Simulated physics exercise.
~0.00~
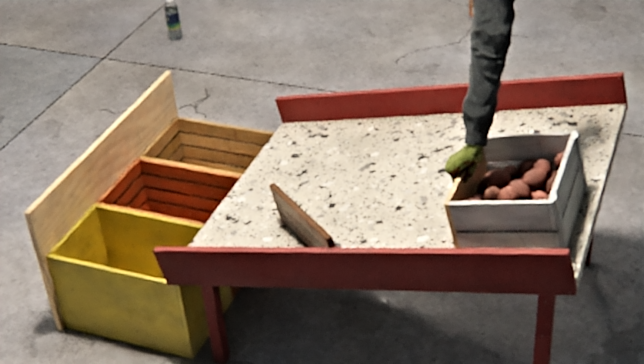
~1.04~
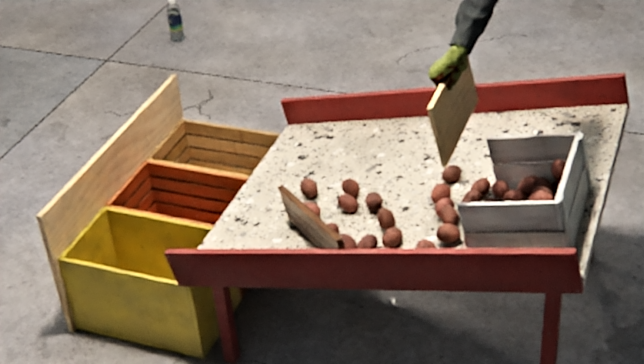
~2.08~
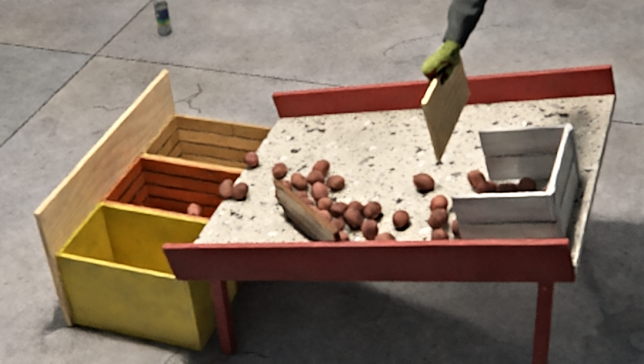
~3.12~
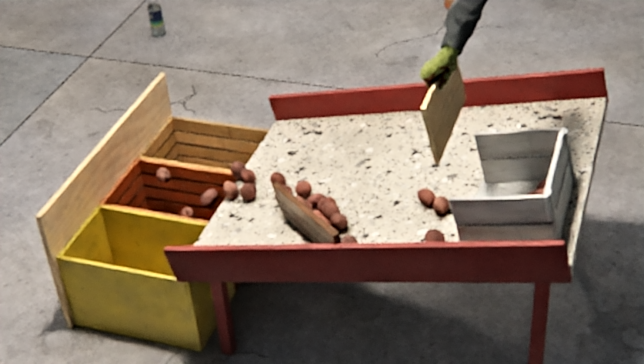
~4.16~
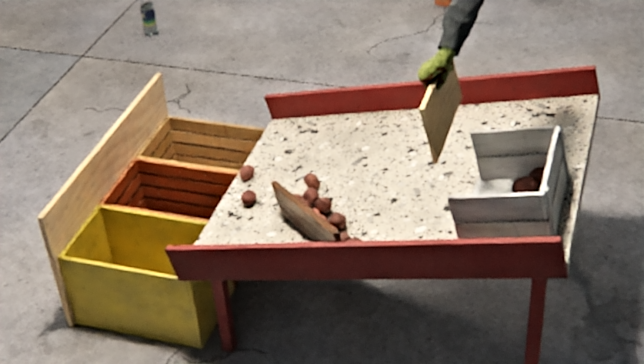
Red potatoes rolling left down a speckled sloping table after a gloved hand lifts a board, most dropping into the orange tub, several resting against an angled board.
